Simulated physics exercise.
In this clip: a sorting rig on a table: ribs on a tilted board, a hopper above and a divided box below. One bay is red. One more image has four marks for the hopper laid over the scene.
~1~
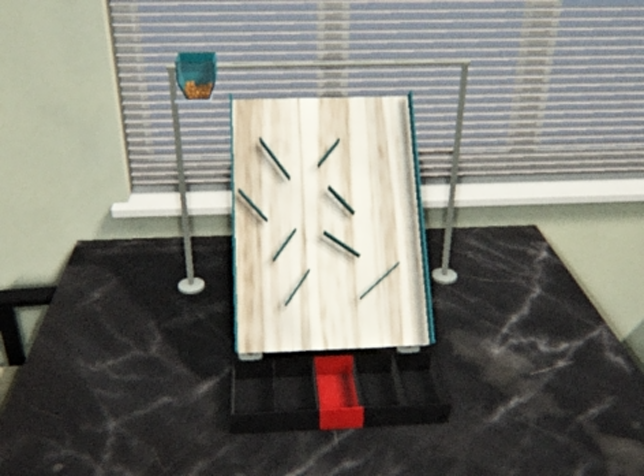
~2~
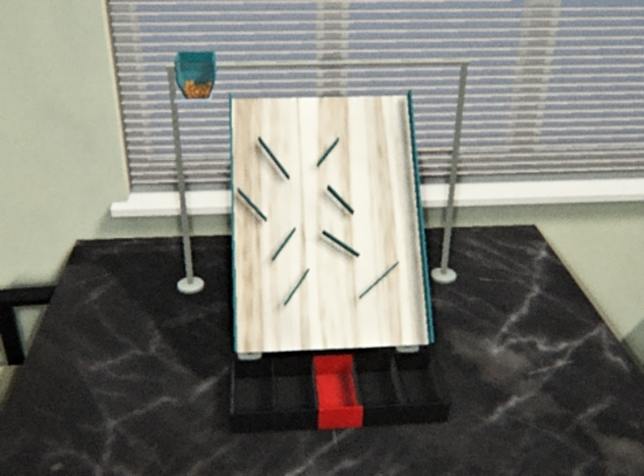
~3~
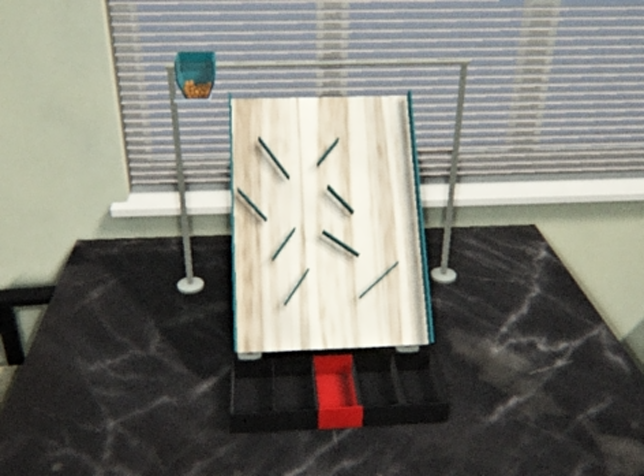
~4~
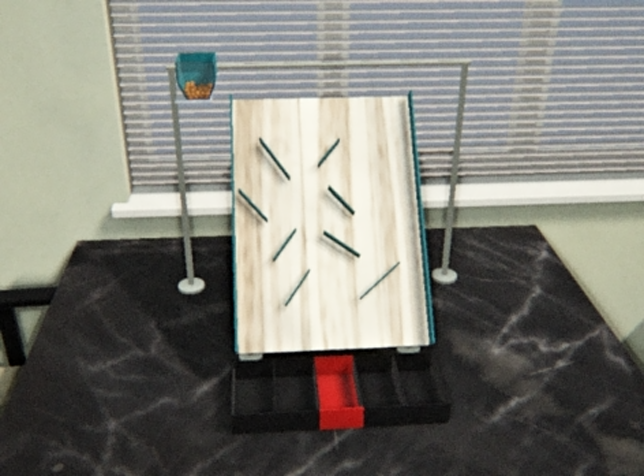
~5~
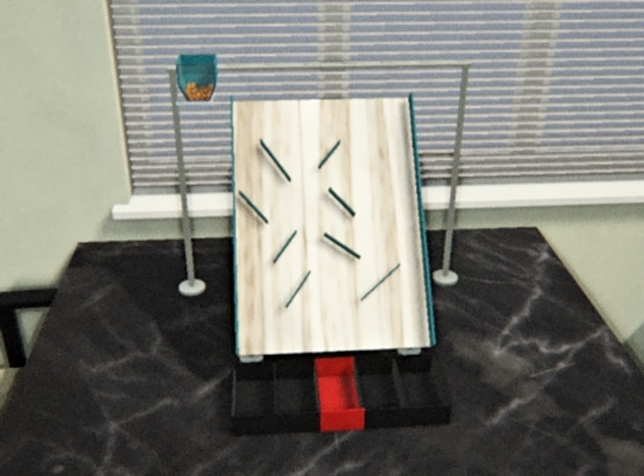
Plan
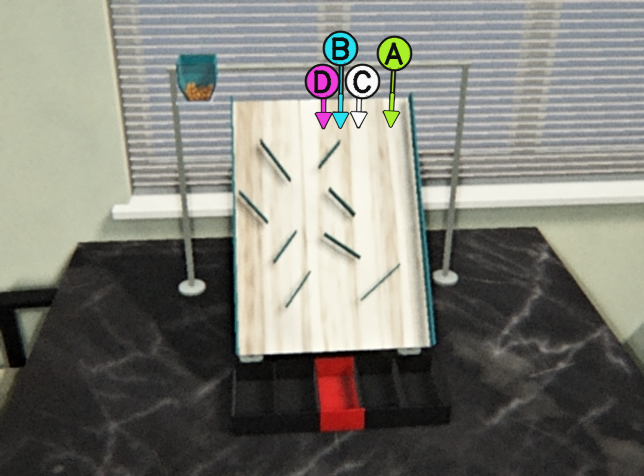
To begin with, a teal hopper holding small orange-brown pieces sits at the upper left of a rail above a tilted wooden board with eight slanted ribs. Below, a black divided box with a red middle bay rests on the dark marbled table, and nothing visibly moves throughout.
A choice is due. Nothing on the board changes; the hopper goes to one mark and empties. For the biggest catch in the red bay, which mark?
Take C.
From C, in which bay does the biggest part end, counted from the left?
It is the third one.
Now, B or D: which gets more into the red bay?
It is B.
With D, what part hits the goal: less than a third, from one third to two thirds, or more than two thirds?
Mark D gives less than a third.
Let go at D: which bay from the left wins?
The first from the left.
On the marked copy, mark A meets the board at (390, 121); mark B meets the board at (340, 122); mark C meets the board at (358, 121); mark D meets the board at (323, 122).
With A, about a third in the red bay, about half in other bays, a small part outside the box.
With B, about half in the red bay, about half in other bays.
With C, about two thirds in the red bay, about a third in other bays, a stray few outside the box.
With D, about a quarter in the red bay, most in other bays.
